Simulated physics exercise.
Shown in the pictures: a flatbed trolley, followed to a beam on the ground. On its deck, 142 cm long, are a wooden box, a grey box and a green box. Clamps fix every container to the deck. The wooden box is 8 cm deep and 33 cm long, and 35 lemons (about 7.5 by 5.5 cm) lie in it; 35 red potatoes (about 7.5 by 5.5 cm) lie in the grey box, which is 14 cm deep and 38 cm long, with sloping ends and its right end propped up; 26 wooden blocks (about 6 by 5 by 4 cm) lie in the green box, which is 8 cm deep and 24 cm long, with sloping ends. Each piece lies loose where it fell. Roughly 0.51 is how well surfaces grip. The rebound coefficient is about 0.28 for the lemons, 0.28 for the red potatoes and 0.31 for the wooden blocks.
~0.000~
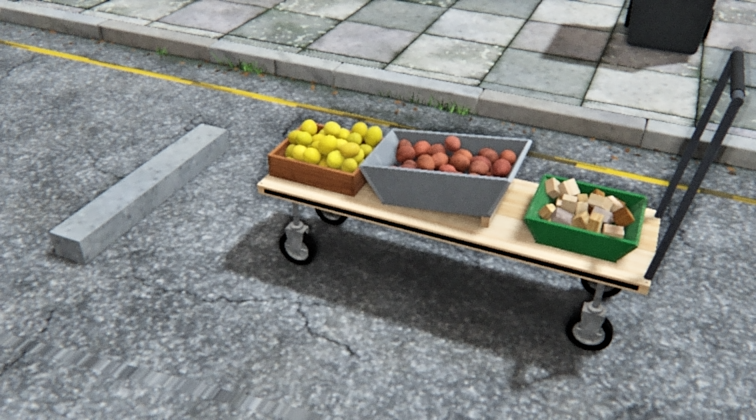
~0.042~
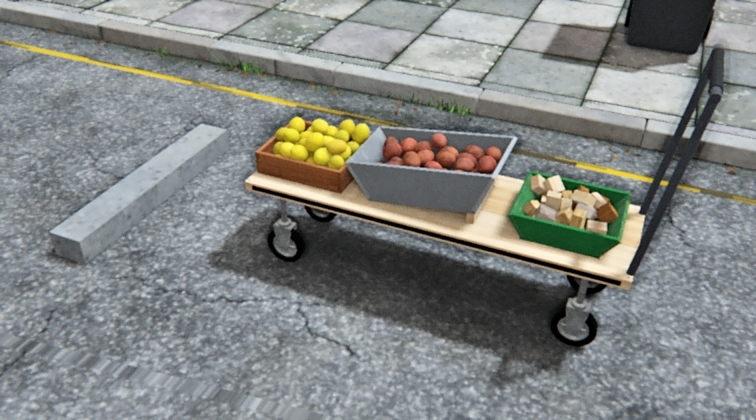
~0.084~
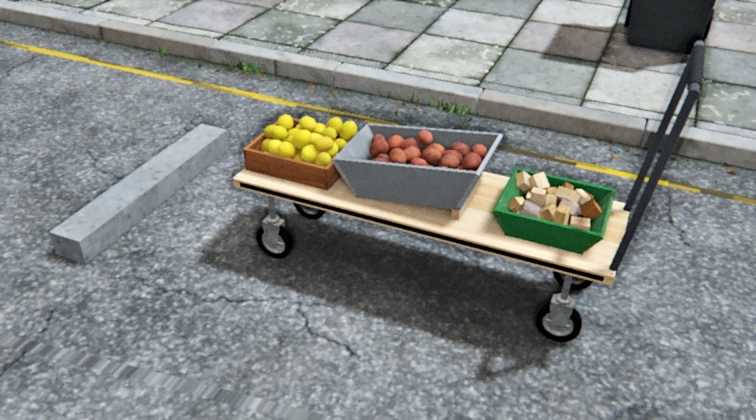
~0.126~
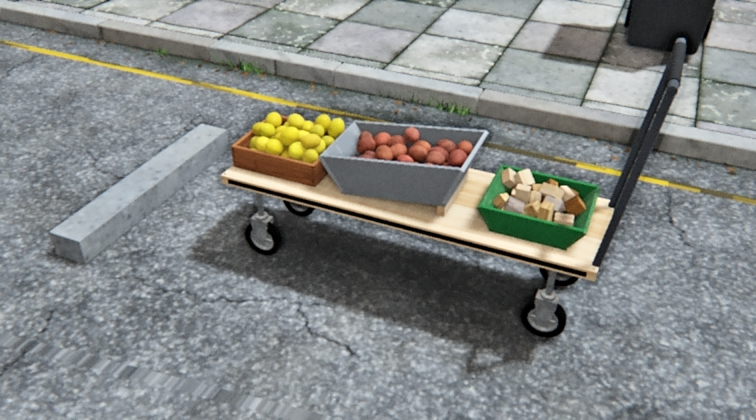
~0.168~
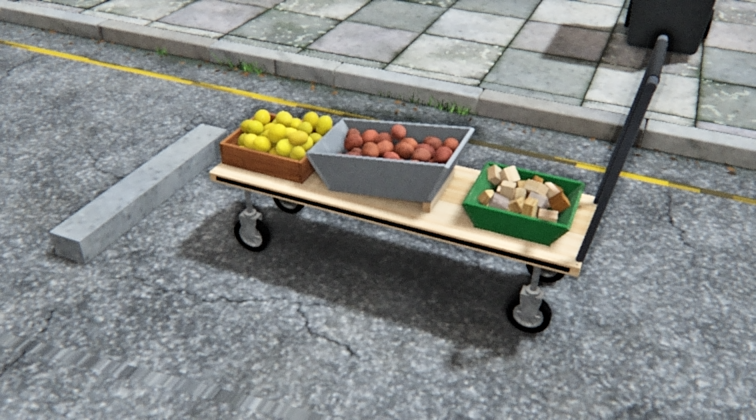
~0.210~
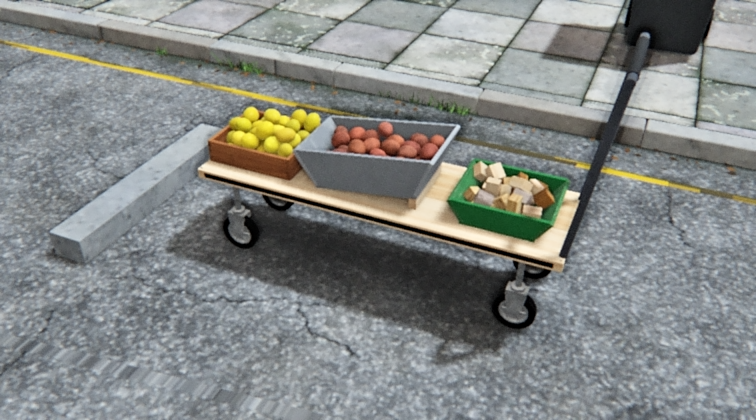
A flatbed trolley carrying boxes of lemons, red potatoes and wooden blocks rolling steadily left across asphalt, nearing a grey beam.
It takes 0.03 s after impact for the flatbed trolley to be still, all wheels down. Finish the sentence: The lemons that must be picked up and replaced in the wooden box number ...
... less than a sixth of them.
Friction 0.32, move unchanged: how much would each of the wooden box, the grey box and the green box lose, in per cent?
Then wooden box 10, grey box 0, green box 0 per cent.
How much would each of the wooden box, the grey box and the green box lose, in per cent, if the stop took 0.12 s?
In that case wooden box 0, grey box 0, green box 0 per cent.
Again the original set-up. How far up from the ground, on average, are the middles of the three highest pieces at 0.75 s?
56 cm.
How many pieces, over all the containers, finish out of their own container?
Taken together it comes to about 2.
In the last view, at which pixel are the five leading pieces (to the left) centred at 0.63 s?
The leading five average out near (148, 110).
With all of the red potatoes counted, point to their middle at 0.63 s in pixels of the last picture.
Near (266, 125).
After 0.53 s, contact.
After 0.63 s, the wooden box has all 35, the grey box has all 35 and the green box has all 26.
After 0.75 s, the wooden box is down by 1 of 35, the grey box has all 35 and the green box has all 26.
After 0.98 s, the wooden box is down by 2 of 35, the grey box has all 35 and the green box has all 26.
Outcome (at 1.49 s), the wooden box is down by 2 of 35, the grey box has all 35 and the green box has all 26. Asked share, 2 of 35, 6 per cent.
